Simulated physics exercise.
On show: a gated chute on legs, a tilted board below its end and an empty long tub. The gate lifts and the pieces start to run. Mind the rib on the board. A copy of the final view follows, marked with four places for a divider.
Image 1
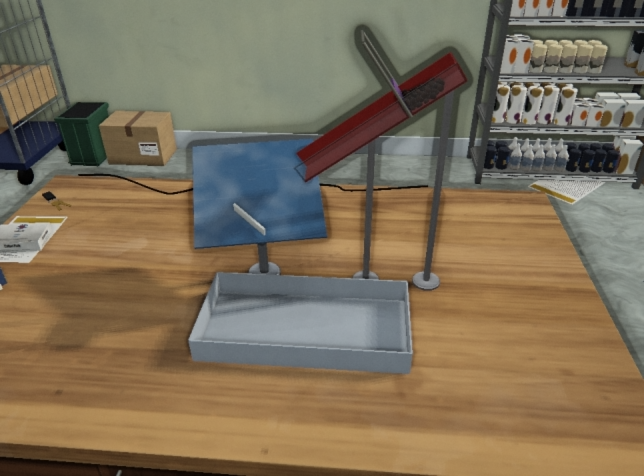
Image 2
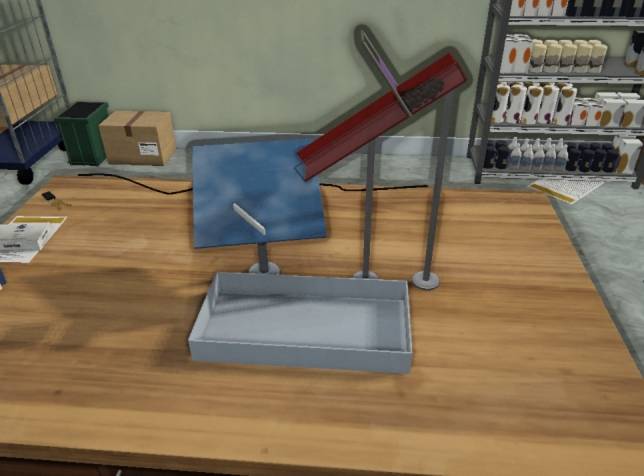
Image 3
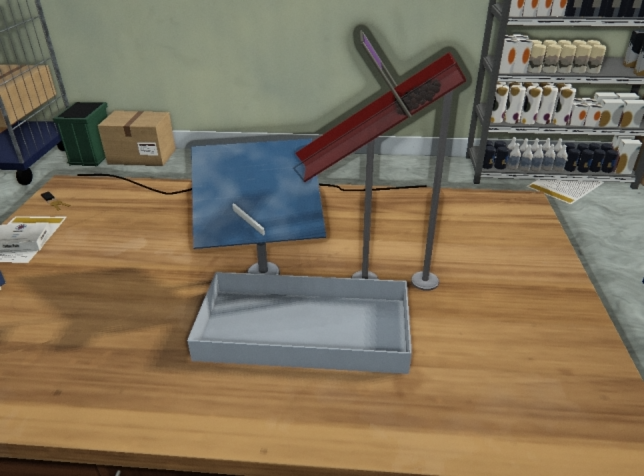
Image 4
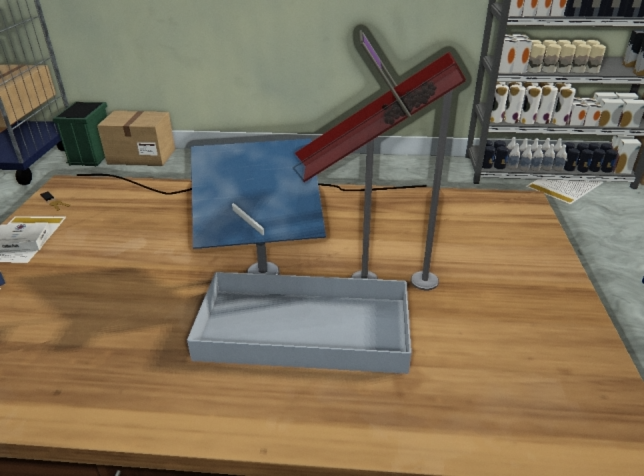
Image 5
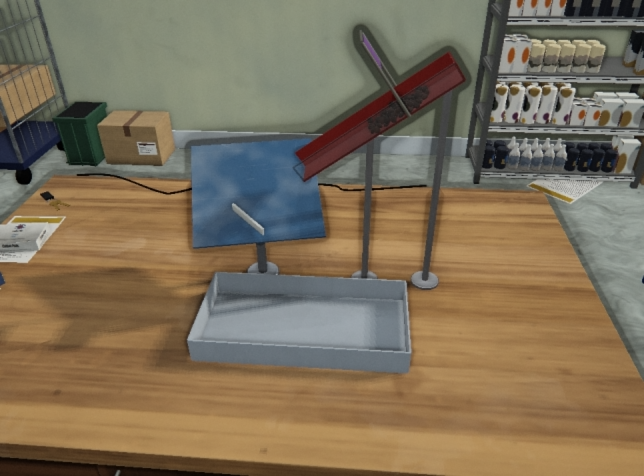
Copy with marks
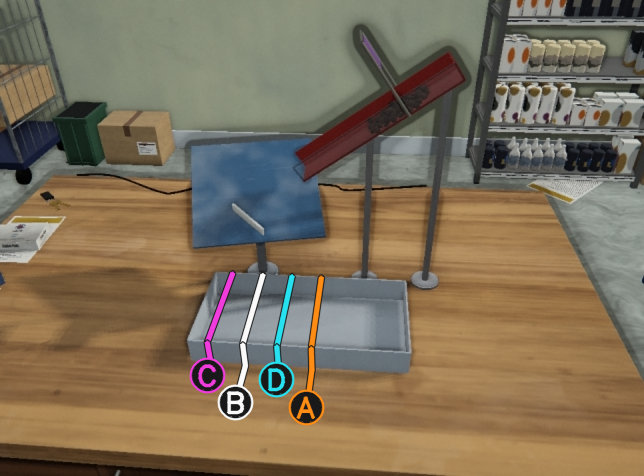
Small dark pieces slide slowly down and to the left inside a sloping red chute, past a raised gate, while the tilted blue board with its short pale rib and the empty grey tub on the wooden table stay still.
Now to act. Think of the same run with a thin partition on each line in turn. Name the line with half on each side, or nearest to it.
D is best.
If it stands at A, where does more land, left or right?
Left.
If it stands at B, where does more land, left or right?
The right side.
On the marked copy, line A crosses the front rim at (311, 347); line B crosses the front rim at (242, 343); line C crosses the front rim at (207, 341); line D crosses the front rim at (277, 345).
With A, of what is caught, the whole lot on the left of the divider, none at all on the right.
With B, of what is caught, a small share on the left of the divider, all but a few on the right.
With C, of what is caught, none at all on the left of the divider, the whole lot on the right.
With D, of what is caught, close to two thirds on the left of the divider, close to a third on the right.
